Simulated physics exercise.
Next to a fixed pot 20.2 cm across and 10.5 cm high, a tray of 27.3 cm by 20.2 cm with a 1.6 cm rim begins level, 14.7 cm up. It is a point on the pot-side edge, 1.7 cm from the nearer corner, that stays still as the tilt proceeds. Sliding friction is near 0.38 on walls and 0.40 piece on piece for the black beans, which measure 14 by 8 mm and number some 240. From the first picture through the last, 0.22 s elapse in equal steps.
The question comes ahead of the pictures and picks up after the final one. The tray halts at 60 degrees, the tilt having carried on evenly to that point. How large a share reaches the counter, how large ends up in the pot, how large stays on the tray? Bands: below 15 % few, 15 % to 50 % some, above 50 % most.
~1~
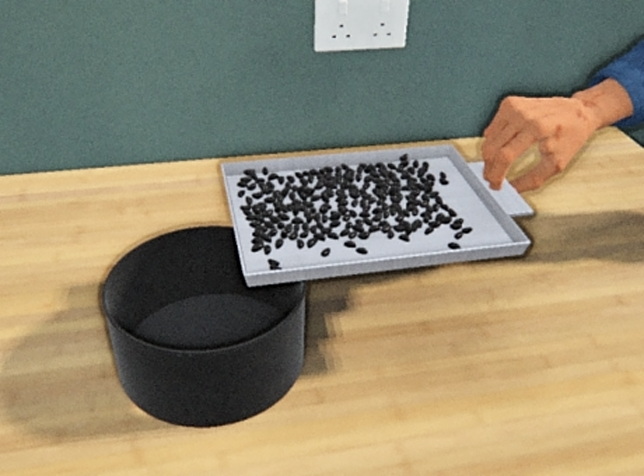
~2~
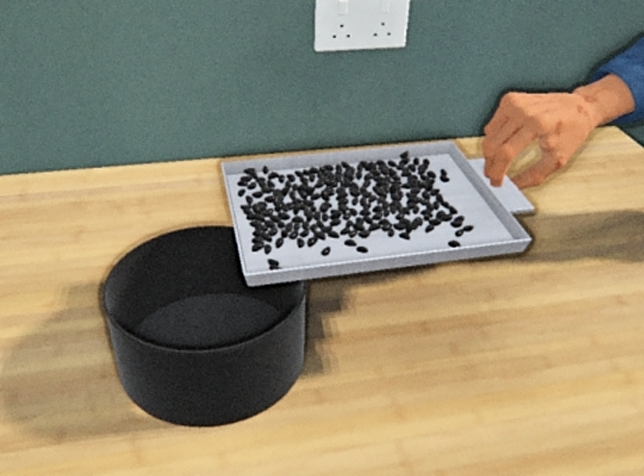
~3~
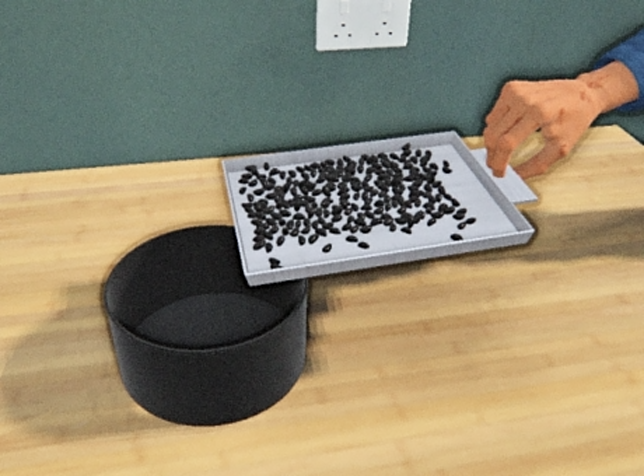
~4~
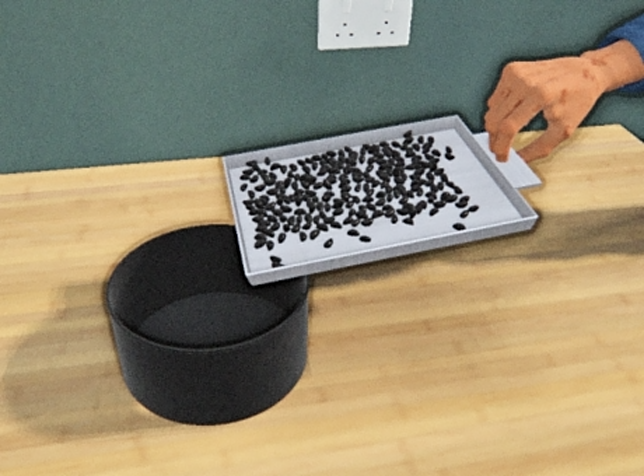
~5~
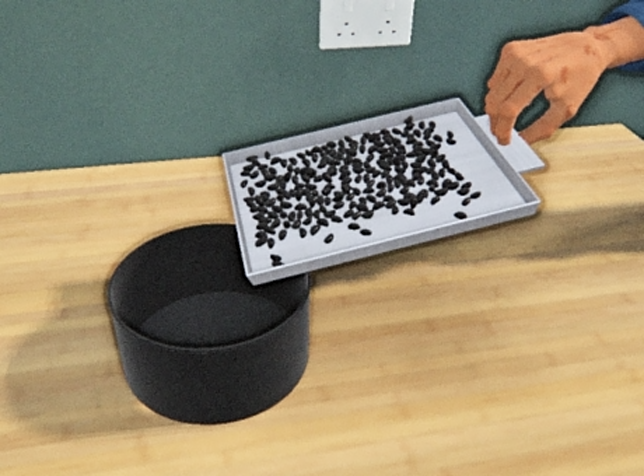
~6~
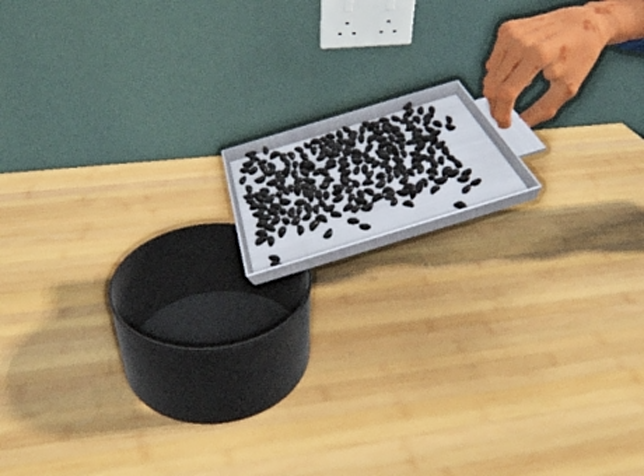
Result: Counter: Few, pot: Most, left on the tray: Some.
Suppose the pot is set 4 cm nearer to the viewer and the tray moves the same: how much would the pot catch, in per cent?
60 per cent.
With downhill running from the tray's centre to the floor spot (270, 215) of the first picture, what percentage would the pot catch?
Estimate: Near 35 per cent.
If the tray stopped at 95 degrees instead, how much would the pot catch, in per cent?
Pot share: About 100 per cent.
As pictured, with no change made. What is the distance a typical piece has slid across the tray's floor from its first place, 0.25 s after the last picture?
Displacement on the tray: About 2 cm.
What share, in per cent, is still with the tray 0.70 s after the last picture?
Of the load, some 50 percent.
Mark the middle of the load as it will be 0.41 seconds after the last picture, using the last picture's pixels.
Close to pixel (264, 180).
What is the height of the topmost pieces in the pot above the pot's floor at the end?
It gets to about 2.0 cm.
Then, 0.25 s after the last picture, tilt 38 degrees; the tray holds 100 %, the pot 0 %.
Then, 0.41 s after the last picture, tilt 52 degrees; the tray holds 100 %, the pot 0 %.
Then, 0.70 s after the last picture, tilt 60 degrees; the tray holds 50 %, the pot 40 %.
In the end, counter 5 %, pot 60 %, tray 35 %.
